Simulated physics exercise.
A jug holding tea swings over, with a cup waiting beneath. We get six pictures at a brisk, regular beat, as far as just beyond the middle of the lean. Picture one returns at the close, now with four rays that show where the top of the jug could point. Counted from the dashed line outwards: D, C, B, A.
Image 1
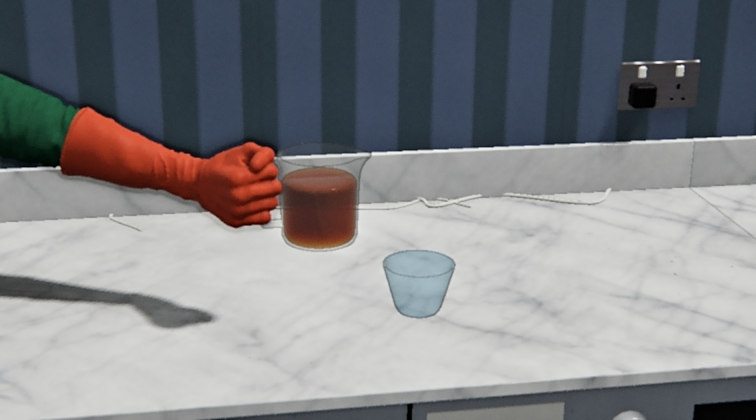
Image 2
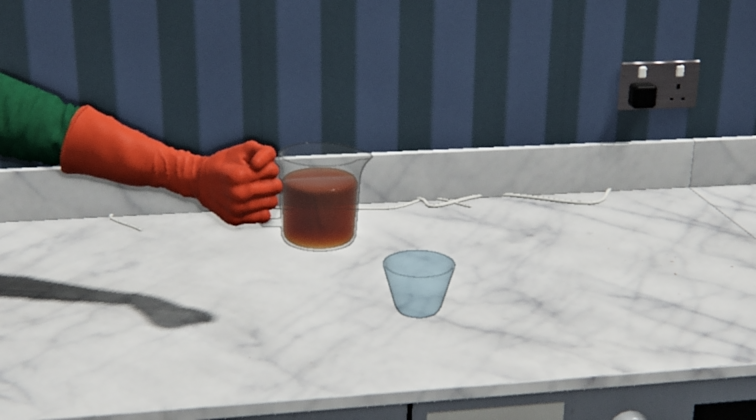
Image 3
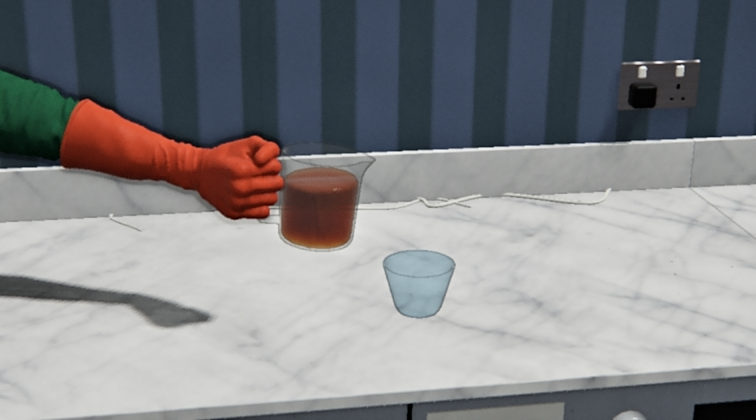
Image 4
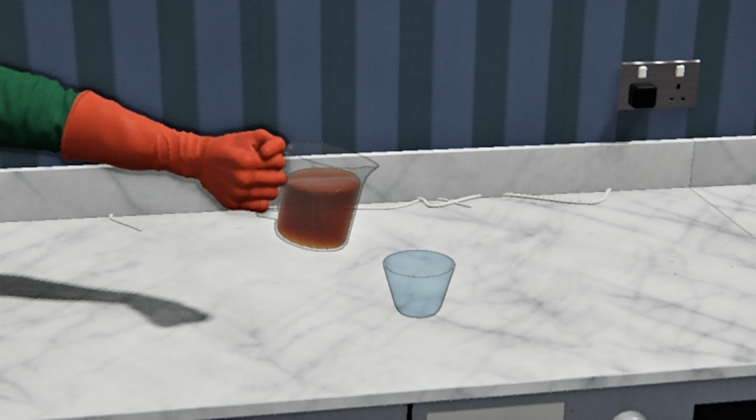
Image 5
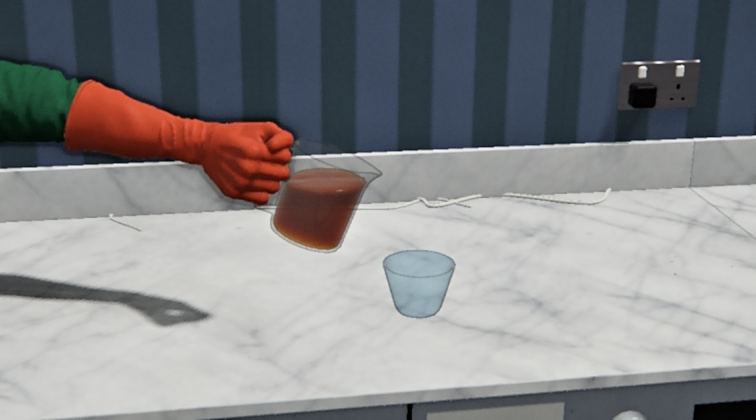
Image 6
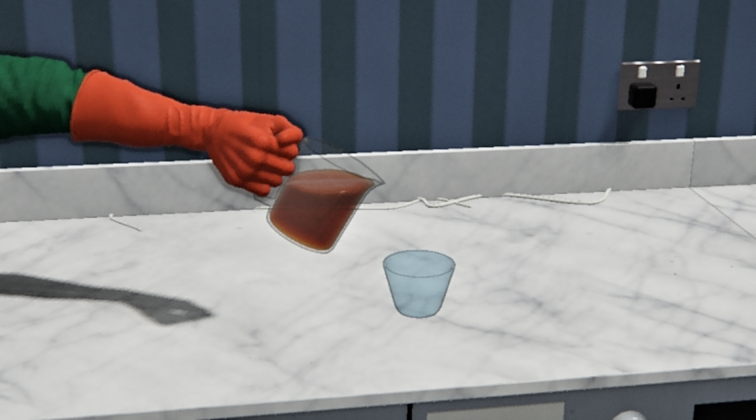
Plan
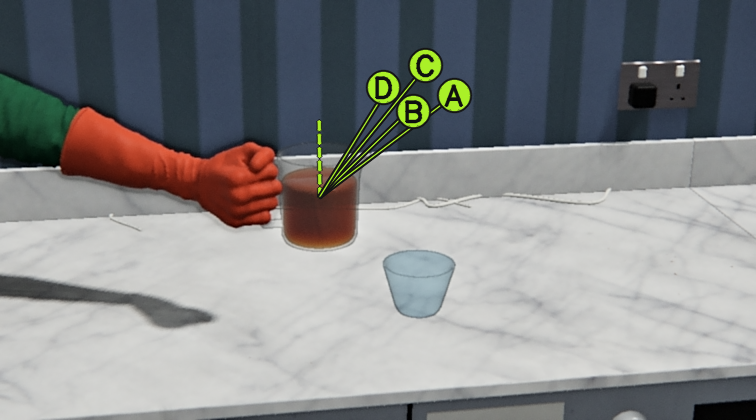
On a marble countertop against a striped wall, a red-gloved hand holds a glass jug of reddish-brown liquid upright near a small blue cup, then gradually tilts the jug to the right, the liquid staying inside.
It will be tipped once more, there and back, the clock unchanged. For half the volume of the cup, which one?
The answer is line A.
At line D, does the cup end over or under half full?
Under half.
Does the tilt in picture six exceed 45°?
No.
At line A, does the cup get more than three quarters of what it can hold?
No, less.
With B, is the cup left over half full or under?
Under half.
On the marked copy, A at (440, 105); B at (398, 120); C at (415, 79); D at (377, 104).
With A, the cup ends with about 46 % of what it can hold; 4 % of the tea is spilt.
With B, the cup ends with about 27 % of what it can hold.
With C, the cup ends with about 13 % of what it can hold.
With D, the cup ends with about 3 % of what it can hold.
